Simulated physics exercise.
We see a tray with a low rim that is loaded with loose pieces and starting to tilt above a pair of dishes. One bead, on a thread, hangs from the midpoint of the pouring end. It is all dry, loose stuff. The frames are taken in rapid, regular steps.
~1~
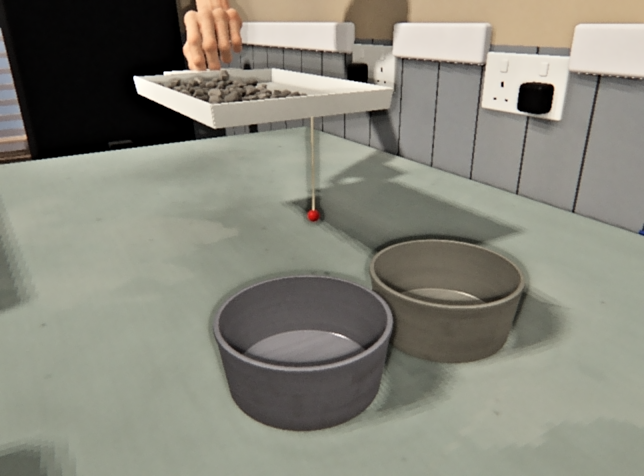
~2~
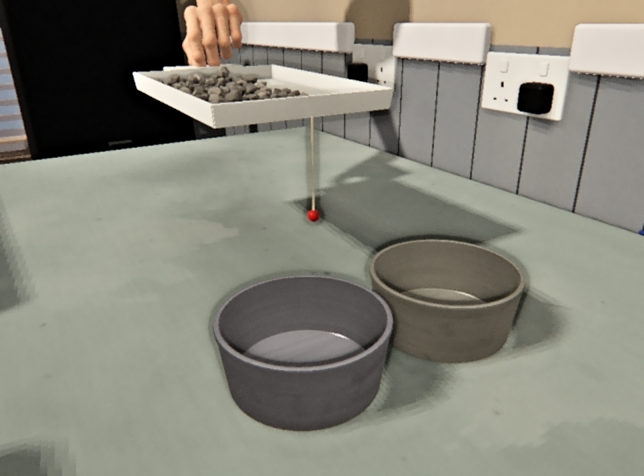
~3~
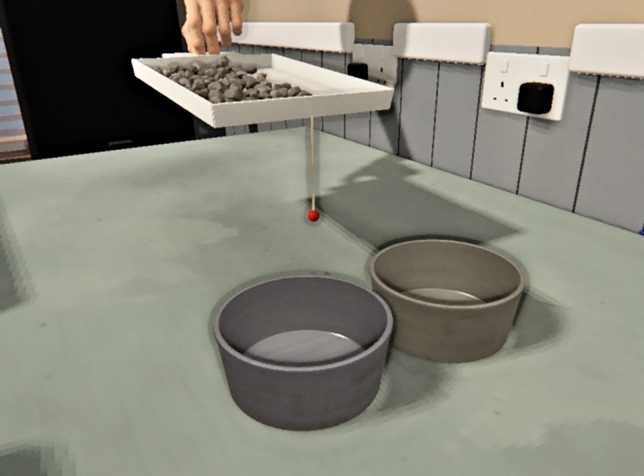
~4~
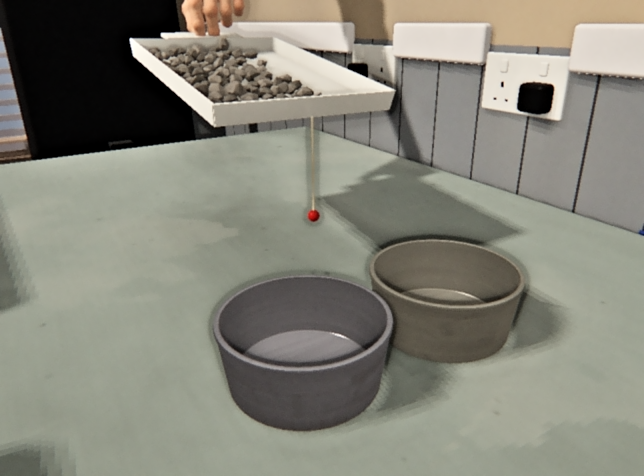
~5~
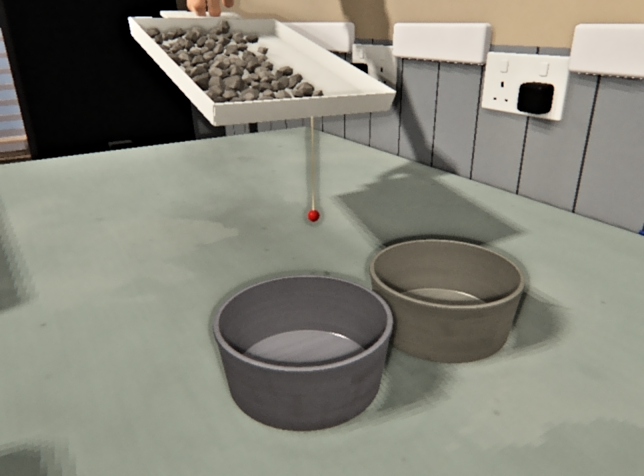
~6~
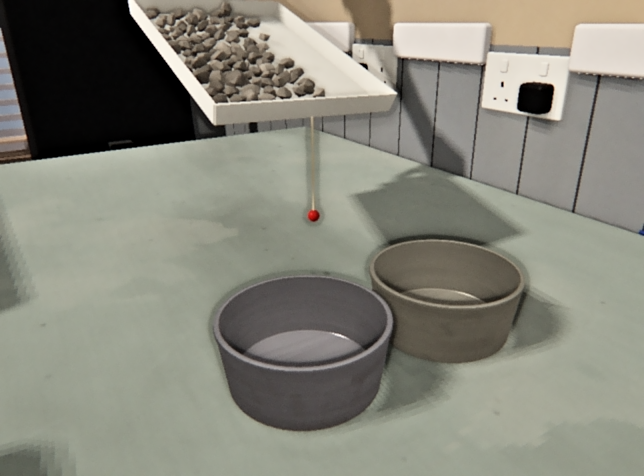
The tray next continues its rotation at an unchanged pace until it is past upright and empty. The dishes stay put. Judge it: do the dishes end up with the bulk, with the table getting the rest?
No, the bulk goes on the table.
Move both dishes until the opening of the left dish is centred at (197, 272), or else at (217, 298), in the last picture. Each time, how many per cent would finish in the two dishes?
About 60 per cent first, then about 80 per cent.
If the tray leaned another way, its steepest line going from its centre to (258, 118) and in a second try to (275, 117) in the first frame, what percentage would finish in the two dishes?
About 10 and 10 percent.
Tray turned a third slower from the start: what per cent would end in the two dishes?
Close to 20 in a hundred.
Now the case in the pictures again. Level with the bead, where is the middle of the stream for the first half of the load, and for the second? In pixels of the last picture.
Early-half point (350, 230); late-half point (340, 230).
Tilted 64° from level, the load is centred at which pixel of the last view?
About (301, 85).
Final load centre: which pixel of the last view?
About (342, 301).
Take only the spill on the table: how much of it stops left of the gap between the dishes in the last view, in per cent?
Close to 70 per cent.
Just after the last frame, tray tipped steeply; almost all on the tray; about a tenth in the air.
A moment on, tray tipped past a quarter turn; roughly a third on the tray; just a few in the left dish; about a tenth in the right dish; roughly half outside both; about a tenth in the air.
Further on, tray tipped past a quarter turn; just a few in the left dish; about a tenth in the right dish; almost all outside both.
When it is over, tray tipped past a quarter turn; just a few in the left dish; about a tenth in the right dish; almost all outside both.
